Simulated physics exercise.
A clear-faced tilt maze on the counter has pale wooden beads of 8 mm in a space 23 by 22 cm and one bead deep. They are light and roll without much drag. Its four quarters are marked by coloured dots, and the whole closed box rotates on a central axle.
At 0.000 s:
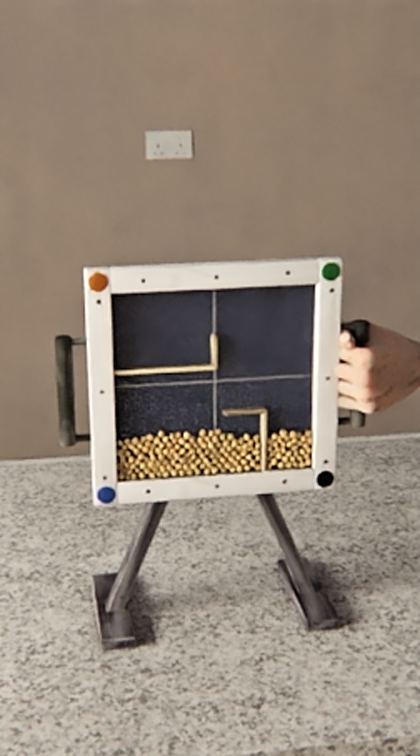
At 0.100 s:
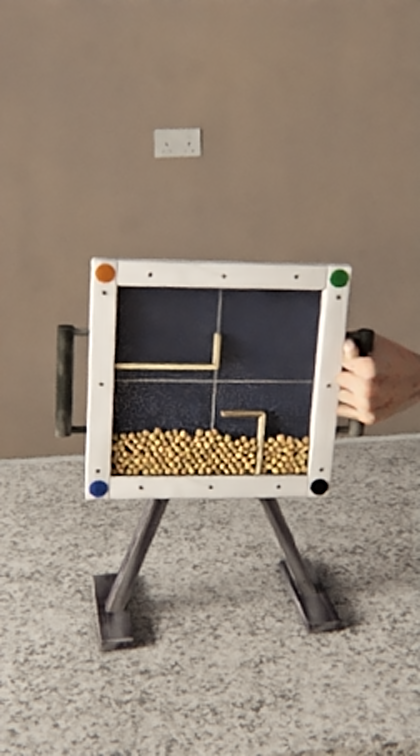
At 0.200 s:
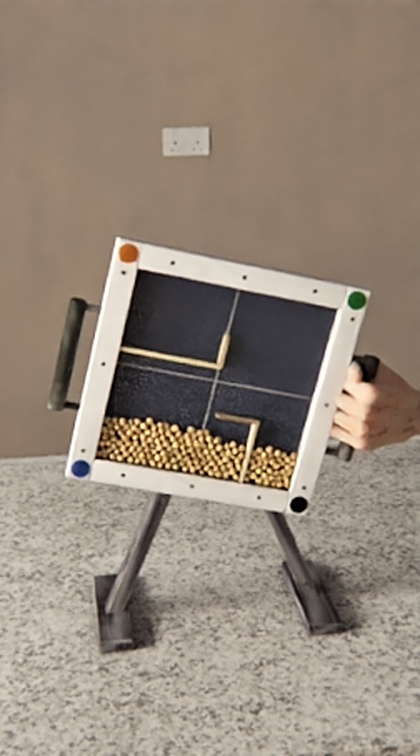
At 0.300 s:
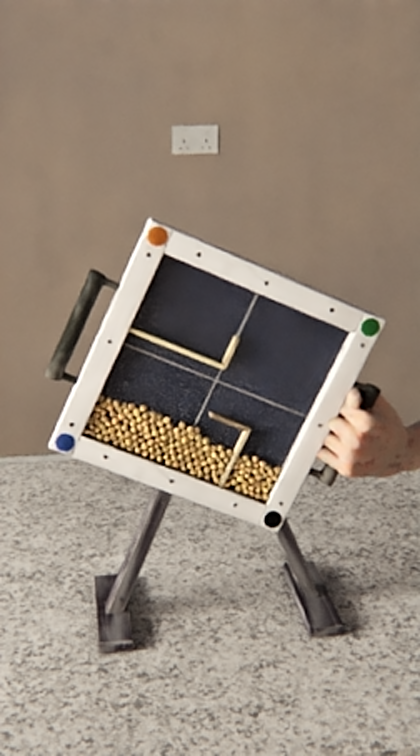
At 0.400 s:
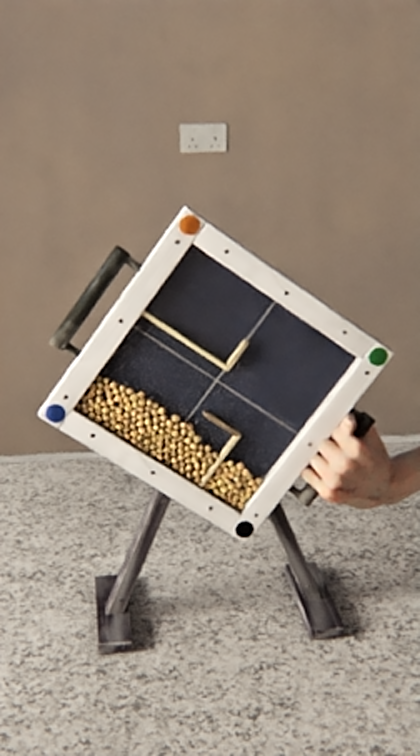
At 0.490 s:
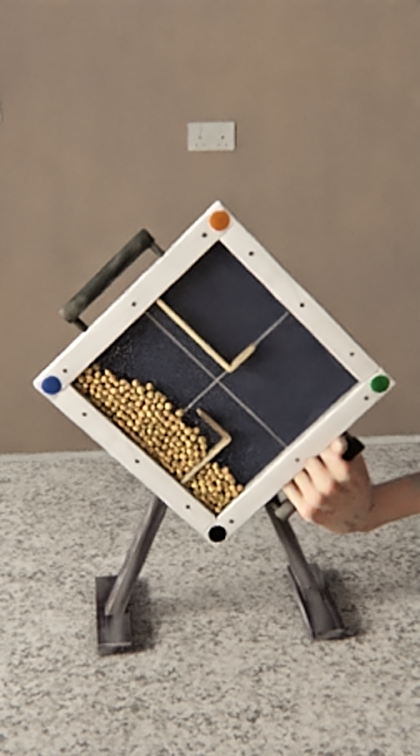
A square, white-framed box of pale beads starts level on its stand, then turns clockwise as a hand grips its right handle, until the orange dot is uppermost and the beads lie sloped along the lower-left side.
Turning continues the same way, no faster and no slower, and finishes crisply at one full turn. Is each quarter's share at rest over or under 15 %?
Green quarter under, blue quarter over, orange quarter over, black quarter under 15 %.
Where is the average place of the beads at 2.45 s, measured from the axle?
Some 5 cm left and 7 cm below.
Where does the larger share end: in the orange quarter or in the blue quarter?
It is the orange quarter.
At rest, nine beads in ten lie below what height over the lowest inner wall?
Roughly 19 cm.
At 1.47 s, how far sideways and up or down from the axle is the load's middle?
Some 4 cm left and 4 cm below.
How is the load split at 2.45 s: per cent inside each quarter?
Green quarter: 5; blue quarter: 20; orange quarter: 75; black quarter: 0.
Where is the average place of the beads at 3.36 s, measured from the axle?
Some 7 cm left and 1 cm above.
After 1.47 s, it has turned 156°, the beads' middle is 4 cm left of and 4 cm below the axle; by quarter, green 60 %, orange 5 %, black 35 %.
After 3.36 s, it has turned 360°, the beads' middle is 7 cm left of and 1 cm above the axle; by quarter, blue 35 %, orange 65 %.
Settled by 4.4 s, green 0 %, blue 30 %, orange 65 %, black 0 %.
